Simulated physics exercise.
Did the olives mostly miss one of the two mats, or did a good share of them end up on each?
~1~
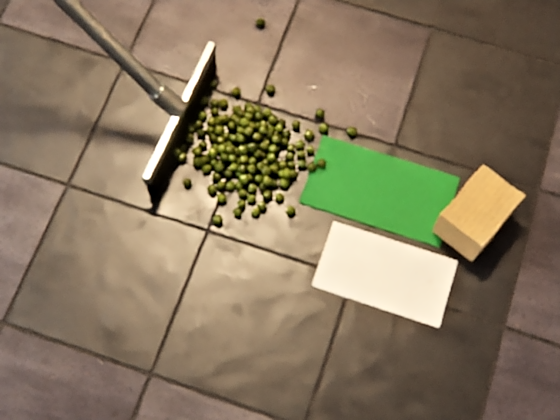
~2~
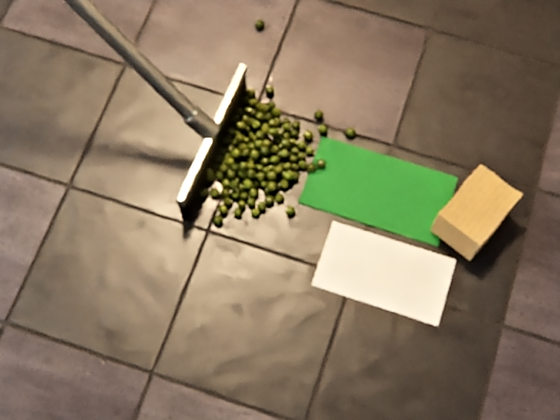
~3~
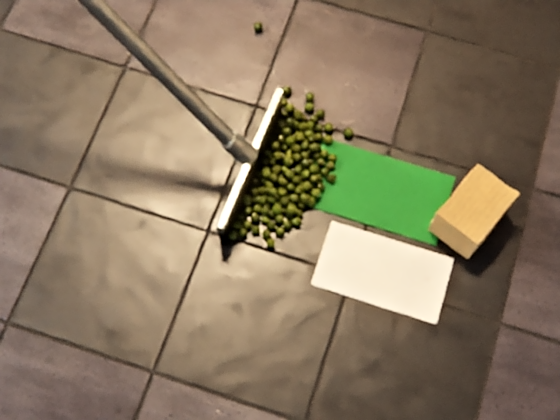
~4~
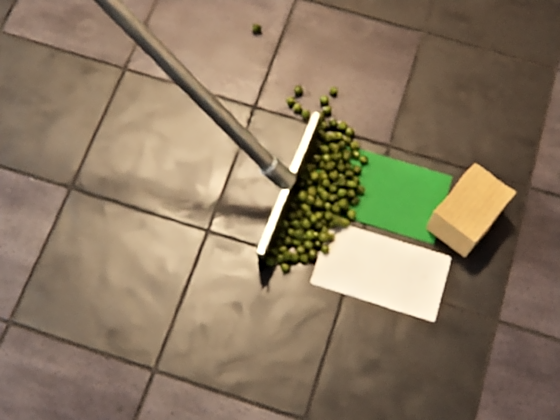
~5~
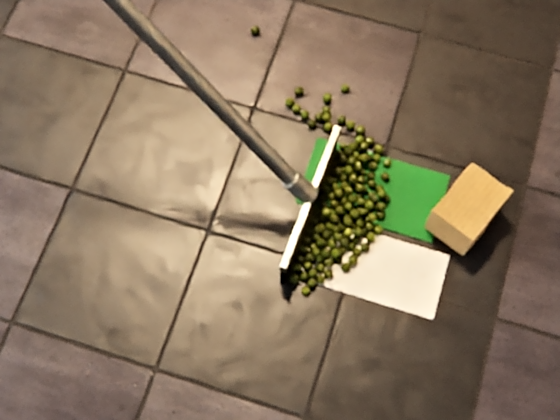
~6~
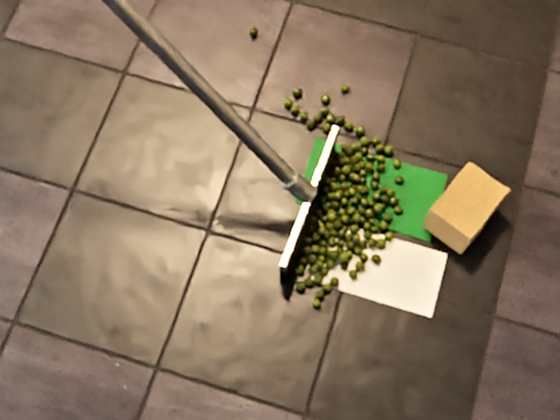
A good share of the olives ended up on each mat, with more on the green one than on the white one. The rest lay on the bare tiles.
